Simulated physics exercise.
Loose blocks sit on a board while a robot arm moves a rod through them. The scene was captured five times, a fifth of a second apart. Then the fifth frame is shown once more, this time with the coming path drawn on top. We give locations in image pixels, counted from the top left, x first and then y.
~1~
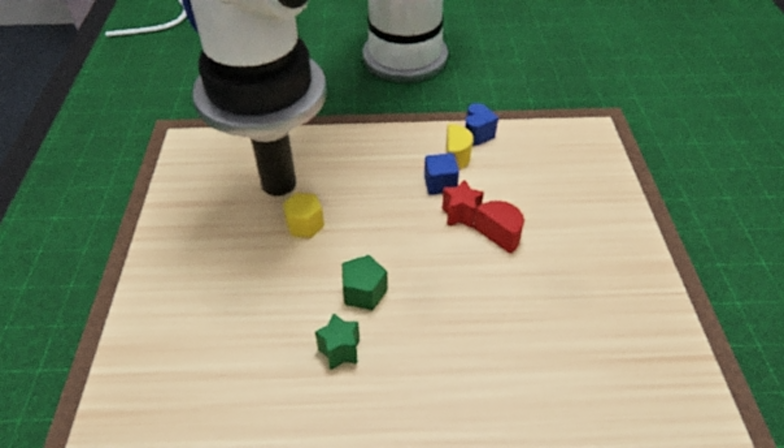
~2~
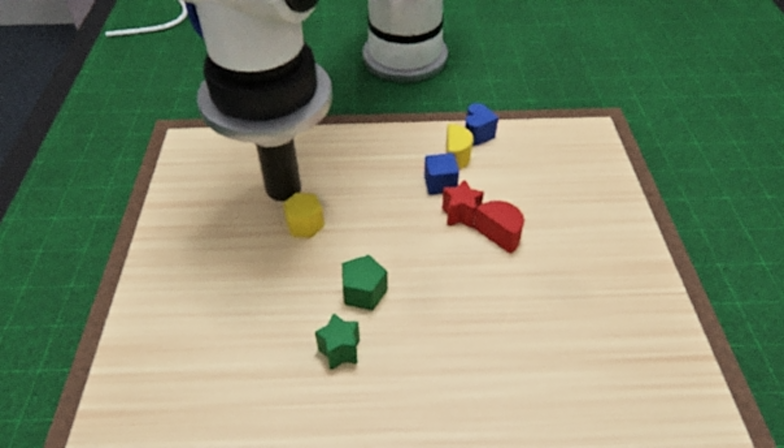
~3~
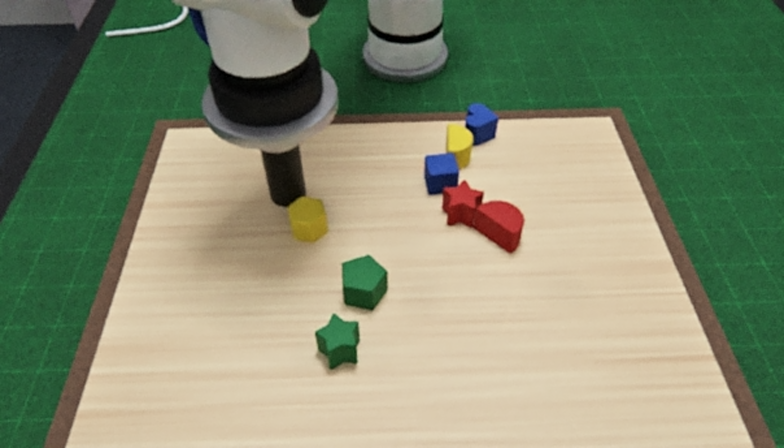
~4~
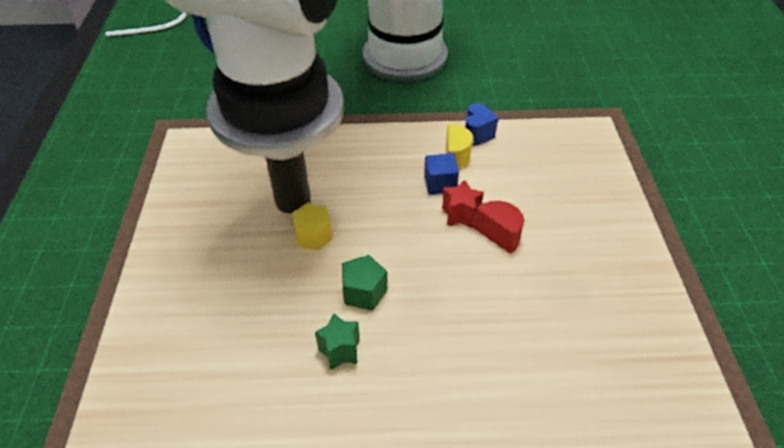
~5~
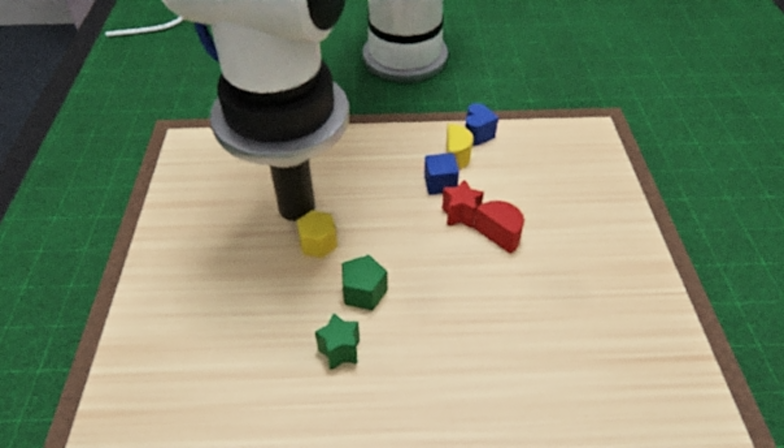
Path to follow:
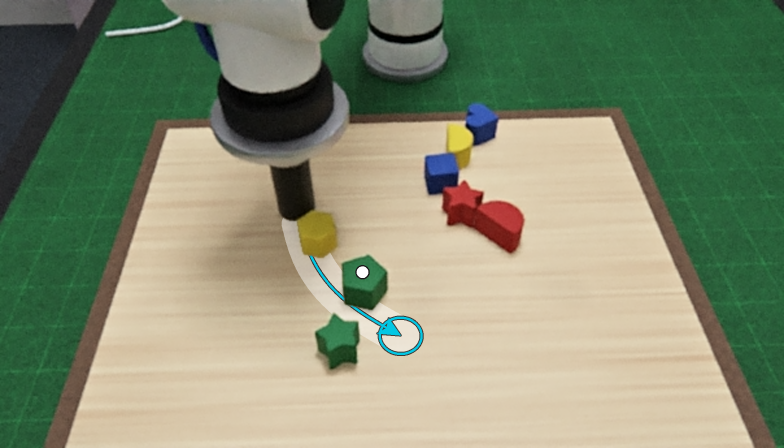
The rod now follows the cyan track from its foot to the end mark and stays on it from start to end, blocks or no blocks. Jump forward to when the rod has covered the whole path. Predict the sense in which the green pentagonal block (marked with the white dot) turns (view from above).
It goes round opposite to clock hands.
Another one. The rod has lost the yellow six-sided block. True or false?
Verdict: False.
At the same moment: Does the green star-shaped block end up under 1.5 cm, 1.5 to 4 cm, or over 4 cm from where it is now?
Below 1.5 cm.
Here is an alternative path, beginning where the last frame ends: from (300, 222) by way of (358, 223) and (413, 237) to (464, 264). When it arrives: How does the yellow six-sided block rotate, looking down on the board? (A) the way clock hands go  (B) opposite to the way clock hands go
A
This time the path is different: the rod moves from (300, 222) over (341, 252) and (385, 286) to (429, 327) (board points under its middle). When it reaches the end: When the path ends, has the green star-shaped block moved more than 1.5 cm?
Final answer: No.
The line goes from (300, 222) over (315, 264) and (349, 303) to (401, 335); the dot is on the green pentagonal block.
What follows on the original path. One third of the way, rod (313, 251); yellow six-sided block (338, 266); green pentagonal block (372, 283), turned 25° anticlockwise.
Two thirds of the way, rod (348, 291); yellow six-sided block (381, 305), turned 20° anticlockwise; green pentagonal block (423, 313), turned 45° anticlockwise.
At the end, rod (401, 323); yellow six-sided block (432, 343); green star-shaped block unmoved; green pentagonal block (478, 341), turned 85° anticlockwise.
